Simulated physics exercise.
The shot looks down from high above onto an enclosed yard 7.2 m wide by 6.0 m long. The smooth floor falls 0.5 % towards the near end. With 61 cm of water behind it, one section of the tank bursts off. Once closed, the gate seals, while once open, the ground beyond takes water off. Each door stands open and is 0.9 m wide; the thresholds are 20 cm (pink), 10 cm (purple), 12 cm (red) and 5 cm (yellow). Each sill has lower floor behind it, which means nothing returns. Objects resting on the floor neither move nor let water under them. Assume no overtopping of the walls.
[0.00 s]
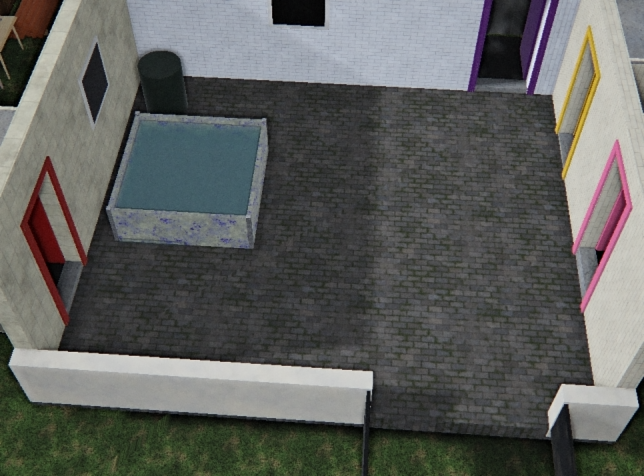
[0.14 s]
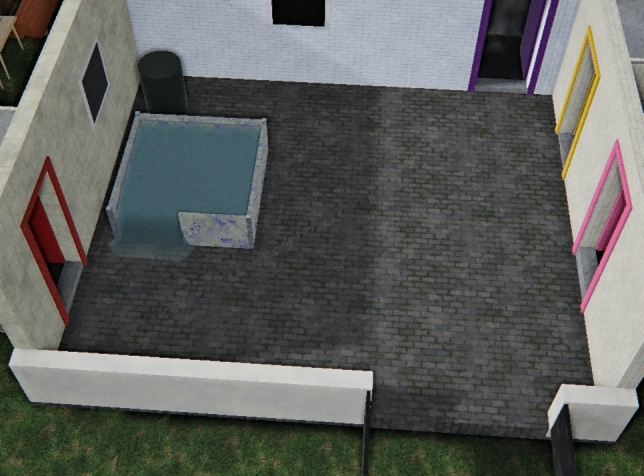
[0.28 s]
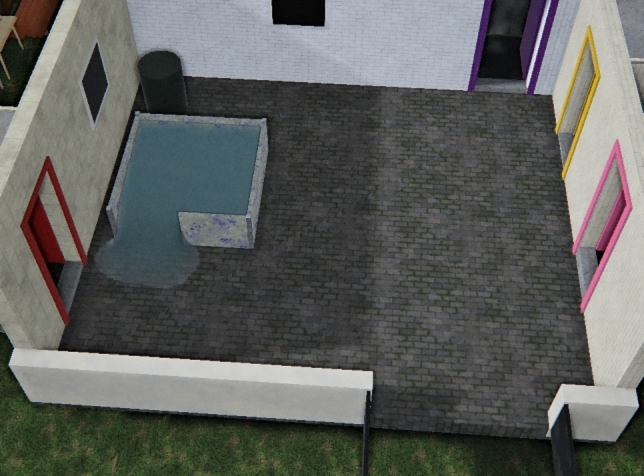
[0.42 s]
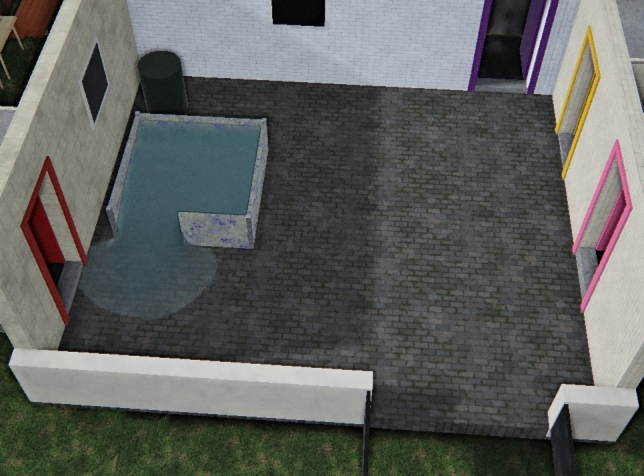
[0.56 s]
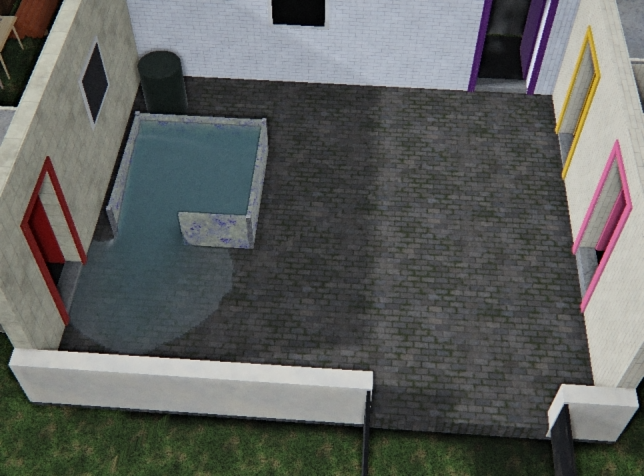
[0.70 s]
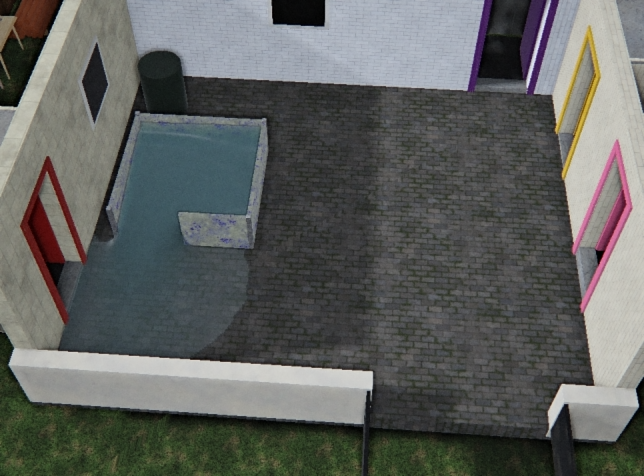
Water pours from the tank's broken front left section and spreads across the dark paved yard.
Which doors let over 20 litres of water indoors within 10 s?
In order: The pink door will hold enough water back; the purple door will hold enough water back; the red door will not hold enough water back; the yellow door will hold enough water back.
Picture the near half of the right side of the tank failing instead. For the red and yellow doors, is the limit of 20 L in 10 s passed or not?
Then: Red not over, yellow past it.
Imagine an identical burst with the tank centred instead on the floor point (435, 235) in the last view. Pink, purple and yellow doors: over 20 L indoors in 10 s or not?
Well, against that limit, at pink it's within bounds, at purple it's within bounds, and at yellow it's within bounds.
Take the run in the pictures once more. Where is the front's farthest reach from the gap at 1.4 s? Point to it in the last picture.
Roughly at pixel (267, 392).
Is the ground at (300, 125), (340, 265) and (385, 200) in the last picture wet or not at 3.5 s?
First spot bone dry, second soaked, third bone dry.
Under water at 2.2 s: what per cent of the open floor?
Covered: Roughly 15 per cent.
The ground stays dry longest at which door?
That would be the purple door.
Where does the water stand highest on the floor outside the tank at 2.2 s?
Location: Approx. (50, 378).
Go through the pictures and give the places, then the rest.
The tank at (191, 167) is whole and still, 61 cm deep, in the first frame.
Water pours out at (150, 229) and has run 0.6 m, to (186, 254); typically 9 cm deep outside, 61 cm at the tank's back, in the second frame.
The front is at (171, 283), 0.9 m from the gap at (151, 231); 0.8 m2 of floor is under water; 61 cm left at the back of the tank, in the third frame.
Water pours out at (151, 232) and has run 1.3 m, to (152, 314); typically 7 cm deep outside, 61 cm at the tank's back, in the fourth frame.
Water pours out at (151, 232) and has run 1.9 m, to (144, 348); typically 6 cm deep outside, 59 cm at the tank's back, in the fifth frame.
Water pours out at (151, 232) and has run 2.4 m, to a hidden place; typically 5 cm deep outside, 53 cm at the tank's back, in the sixth frame.
After 1.4 s water covers 15 % of the floor and is deepest (51 cm) near (50, 378); pink door not reached, purple door not reached, red door 23 cm at the sill, 11 L in, yellow door not reached.
After 2.2 s water covers 15 % of the floor and is deepest (42 cm) near (50, 378); pink door not reached, purple door not reached, red door 20 cm at the sill, 48 L in, yellow door not reached.
After 3.5 s water covers 40 % of the floor and is deepest (25 cm) near (58, 354); pink door not reached, purple door not reached, red door 20 cm at the sill, 83 L in, yellow door not reached.
After 6.0 s water covers 65 % of the floor and is deepest (16 cm) near (50, 378); pink door 12 cm at the sill, 0 L in, purple door not reached, red door 15 cm at the sill, 132 L in, yellow door 5 cm at the sill, 0 L in.
After 10.0 s water covers 80 % of the floor and is deepest (10 cm) near (545, 113); pink door 7 cm at the sill, 0 L in, purple door 9 cm at the sill, 0 L in, red door 9 cm at the sill, 138 L in, yellow door 5 cm at the sill, 0 L in.
